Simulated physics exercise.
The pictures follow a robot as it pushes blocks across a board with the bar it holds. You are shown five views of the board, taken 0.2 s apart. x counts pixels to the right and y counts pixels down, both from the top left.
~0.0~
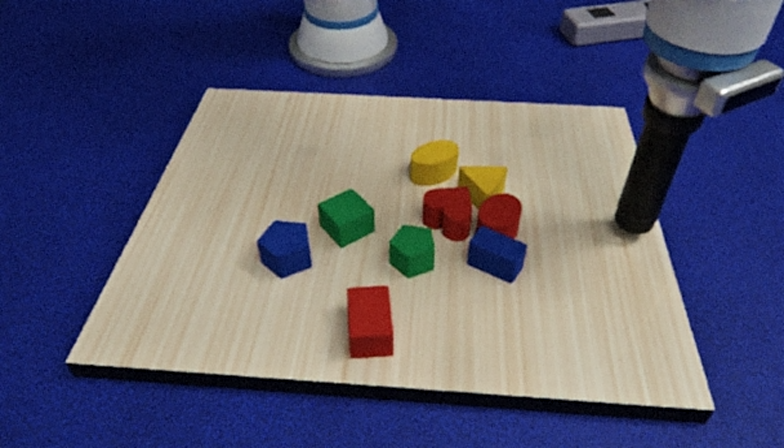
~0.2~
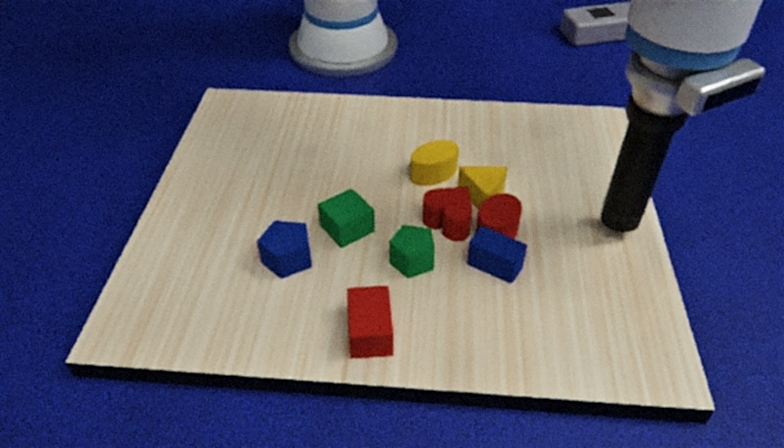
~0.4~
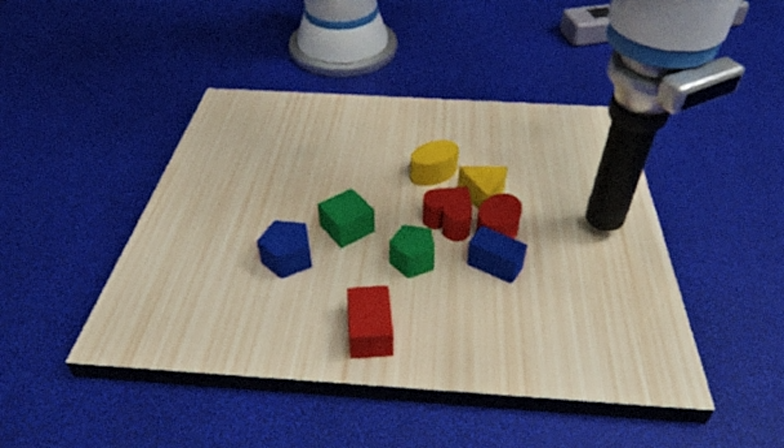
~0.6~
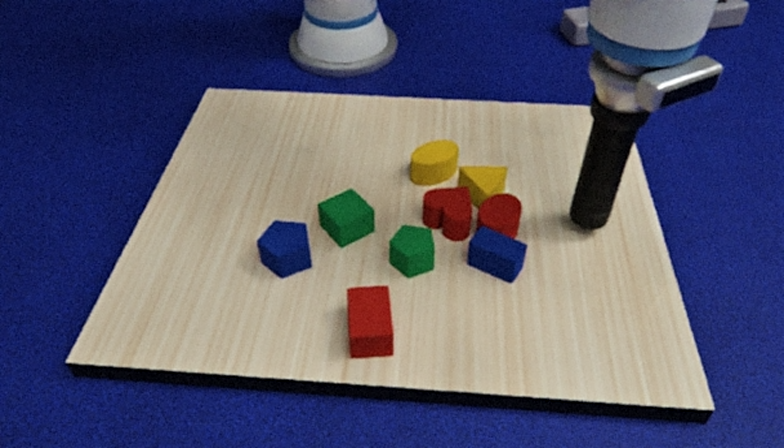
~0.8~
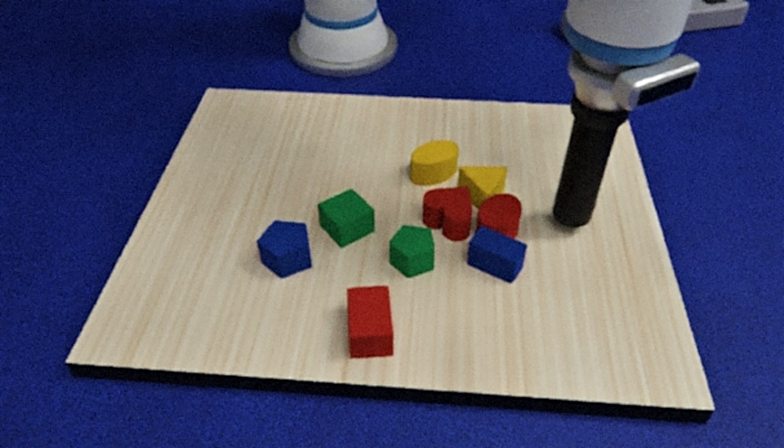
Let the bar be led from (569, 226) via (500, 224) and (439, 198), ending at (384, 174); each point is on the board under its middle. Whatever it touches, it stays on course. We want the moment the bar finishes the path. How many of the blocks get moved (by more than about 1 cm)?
3 or more blocks.
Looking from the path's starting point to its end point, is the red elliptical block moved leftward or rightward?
Facing from start to end, it will go to the left.
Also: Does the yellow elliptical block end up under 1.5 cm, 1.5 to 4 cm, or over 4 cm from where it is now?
It shifts by 1.5 to 4 cm.
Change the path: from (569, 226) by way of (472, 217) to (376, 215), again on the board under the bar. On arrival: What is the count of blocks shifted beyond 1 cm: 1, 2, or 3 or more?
I reckon the push displaces three or more of the blocks by more than 1 cm.
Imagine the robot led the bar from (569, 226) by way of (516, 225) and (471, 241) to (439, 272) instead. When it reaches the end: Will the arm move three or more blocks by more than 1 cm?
My answer is yes.
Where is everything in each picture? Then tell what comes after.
Tip of the bar at (634, 222), middles of tops, yellow elliptical block at (435, 151), red heart-shaped block at (451, 201), yellow three-sided block at (485, 175), red elliptical block at (501, 209), in the first frame.
Bar at (619, 220), nothing pushed, in the second frame.
Bar at (604, 219), nothing pushed, in the third frame.
Bar at (588, 217), nothing pushed, in the fourth frame.
Bar at (571, 215), yellow elliptical block at (435, 151), red heart-shaped block at (451, 201), yellow three-sided block at (485, 175), red elliptical block at (501, 209), in the fifth frame.
The first path, step by step. One third of the way, bar at (501, 213); red heart-shaped block at (424, 202), turned 35° clockwise; red elliptical block at (467, 212), turned 35° anticlockwise.
Two thirds of the way, bar at (439, 187); yellow elliptical block at (434, 150); red heart-shaped block at (401, 201), turned 20° clockwise; yellow three-sided block at (467, 161), turned 90° clockwise; red elliptical block at (447, 210), turned 80° anticlockwise.
At the end, bar at (384, 164); yellow elliptical block at (425, 142), turned 45° clockwise; red heart-shaped block at (401, 201), turned 20° clockwise; yellow three-sided block at (467, 160), turned 90° clockwise; red elliptical block at (447, 210), turned 80° anticlockwise.
